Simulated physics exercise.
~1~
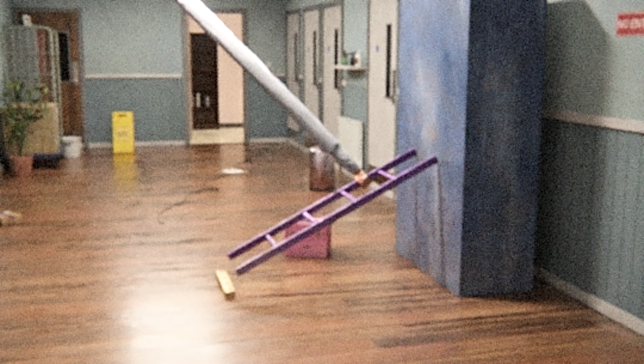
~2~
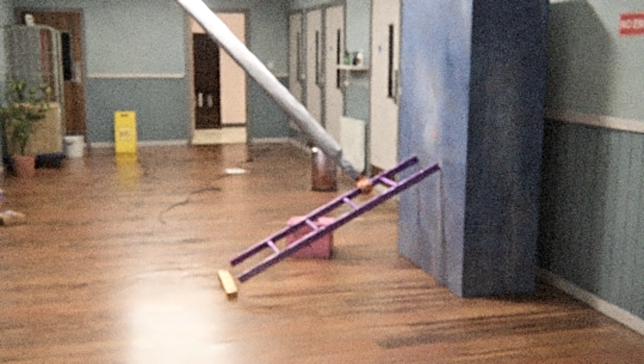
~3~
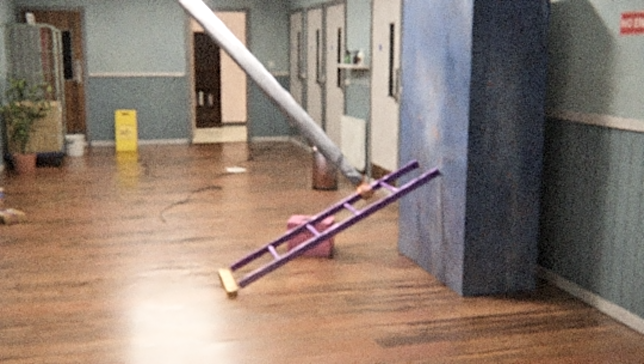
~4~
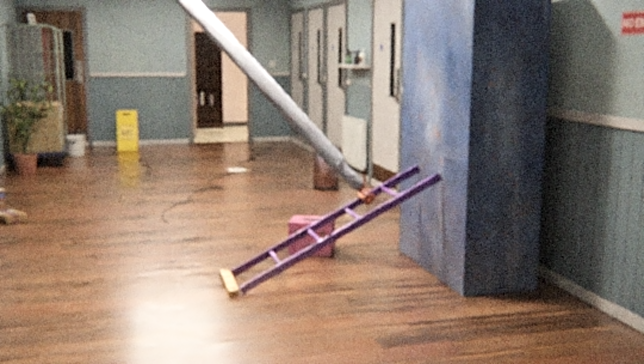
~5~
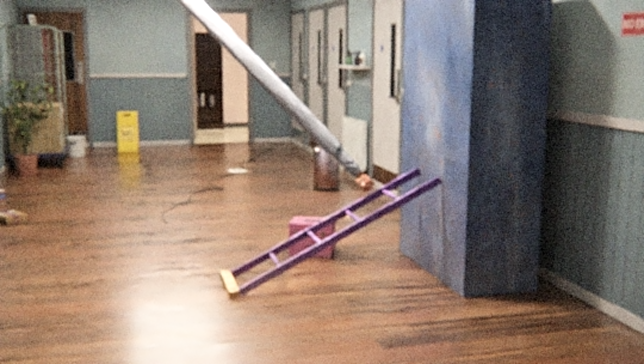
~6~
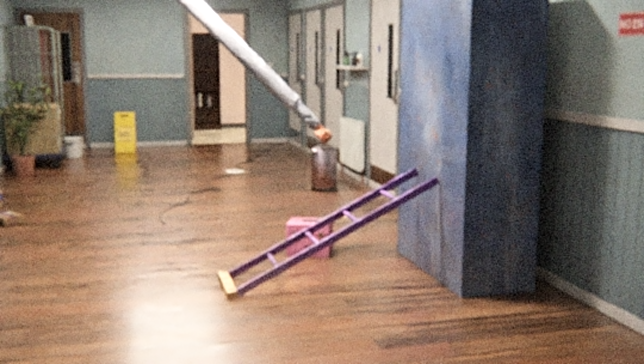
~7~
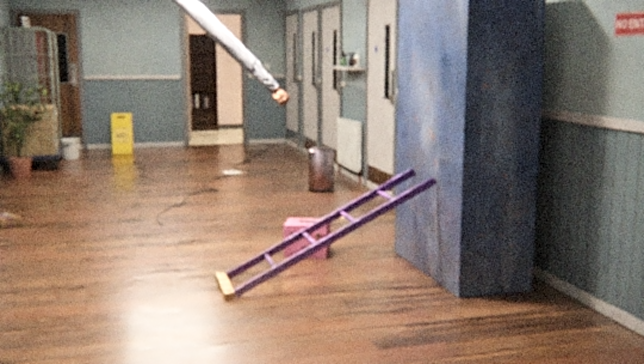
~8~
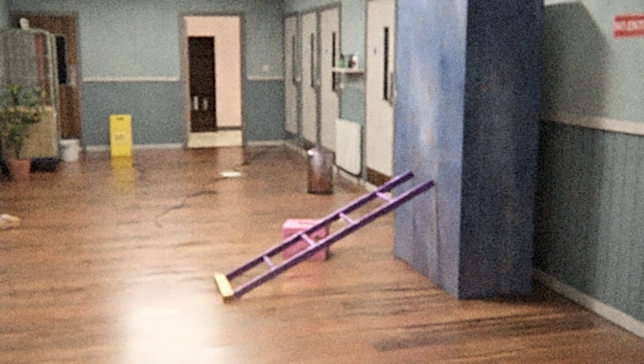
A purple rack is lowered against a blue cupboard, then stays leaning as the hand withdraws.
